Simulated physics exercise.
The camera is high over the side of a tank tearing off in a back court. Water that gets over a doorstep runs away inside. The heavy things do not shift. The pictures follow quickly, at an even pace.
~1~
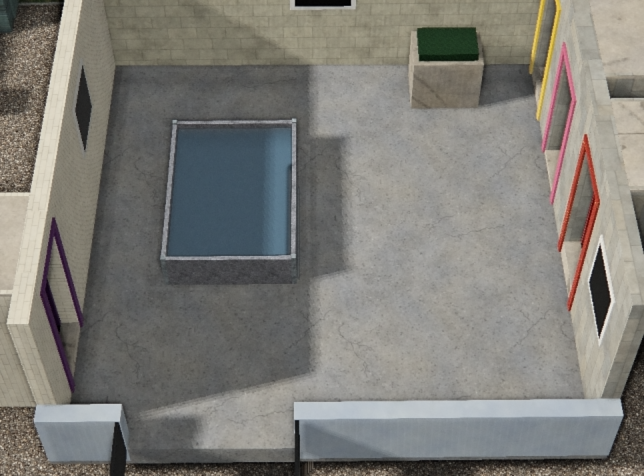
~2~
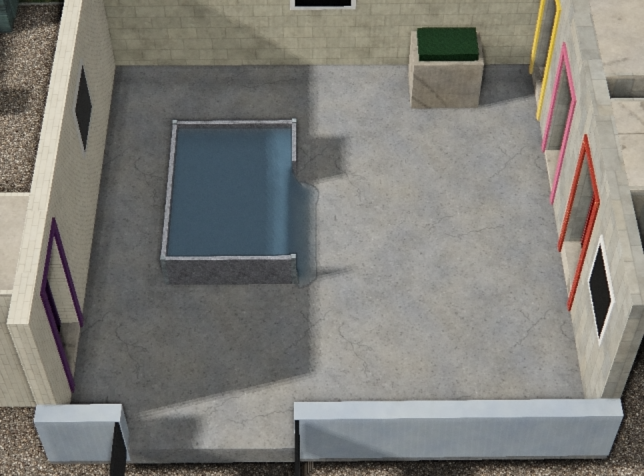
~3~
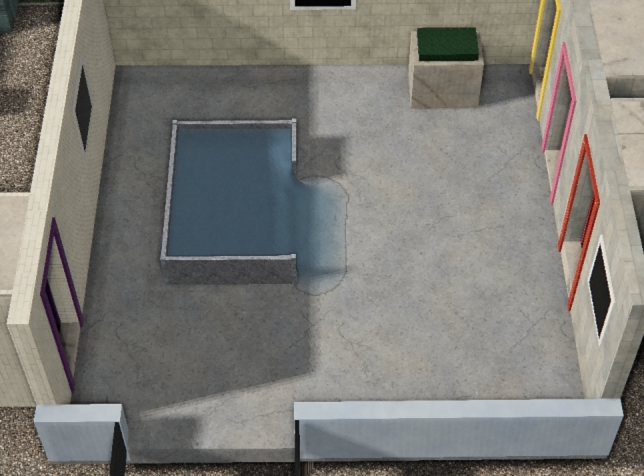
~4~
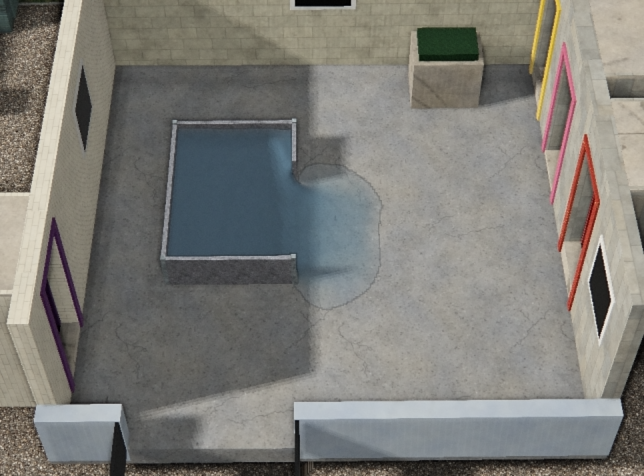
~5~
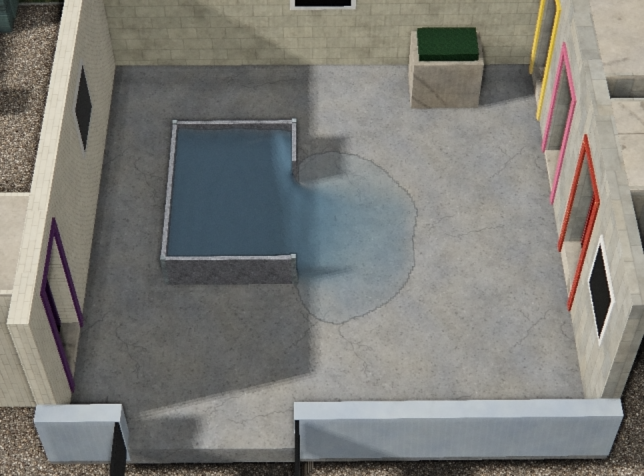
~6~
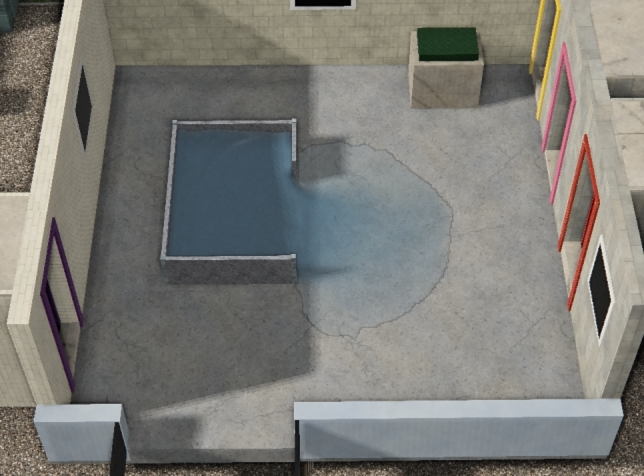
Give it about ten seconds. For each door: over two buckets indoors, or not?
In the end: The pink door takes more than that; the yellow door stays under that; the red door stays under that; the purple door stays under that.
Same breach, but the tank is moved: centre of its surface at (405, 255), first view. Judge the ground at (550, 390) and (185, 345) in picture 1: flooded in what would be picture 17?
In that order: Under water, dry.
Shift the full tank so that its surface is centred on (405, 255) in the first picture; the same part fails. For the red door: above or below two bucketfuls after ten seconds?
My reading: The red one takes more.
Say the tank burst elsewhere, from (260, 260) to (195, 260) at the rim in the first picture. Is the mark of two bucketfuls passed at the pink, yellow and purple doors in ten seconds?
Then: Pink holds, yellow stays under, purple holds.
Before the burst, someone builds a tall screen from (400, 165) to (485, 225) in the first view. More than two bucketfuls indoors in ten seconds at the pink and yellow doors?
Then: The pink one holds; the yellow one keeps below it.
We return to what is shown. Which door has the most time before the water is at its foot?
Last comes the purple one.
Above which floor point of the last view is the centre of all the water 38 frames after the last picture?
Around (415, 248).
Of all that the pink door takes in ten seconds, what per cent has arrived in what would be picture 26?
Roughly 60 per cent.
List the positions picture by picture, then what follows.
The first picture shows still water in the water tank at (232, 191).
In the second picture, the front is at (304, 282), out from the gap at (292, 224).
In the third picture, the front is at (317, 289), out from the gap at (292, 226).
In the fourth picture, water pours out at (292, 226) and has run to (348, 296).
In the fifth picture, the front is at (407, 201), out from the gap at (292, 226).
In the sixth picture, water pours out at (292, 226) and has run to (445, 211).
A moment on, water covers 30 % of the floor; the pink door not reached, the yellow door not reached, the red door wet at the sill, nothing in, the purple door not reached.
Next, water covers 40 % of the floor; the pink door over two buckets in, the yellow door not reached, the red door wet at the sill, nothing in, the purple door not reached.
Then, water covers 45 % of the floor; the pink door far over two buckets in, the yellow door wet at the sill, nothing in, the red door wet at the sill, nothing in, the purple door not reached.
Later, water covers 65 % of the floor; the pink door far over two buckets in, the yellow door wet at the sill, nothing in, the red door wet at the sill, nothing in, the purple door not reached.
In the end, water covers 90 % of the floor; the pink door far over two buckets in, the yellow door wet at the sill, nothing in, the red door wet at the sill, nothing in, the purple door wet at the sill, nothing in.
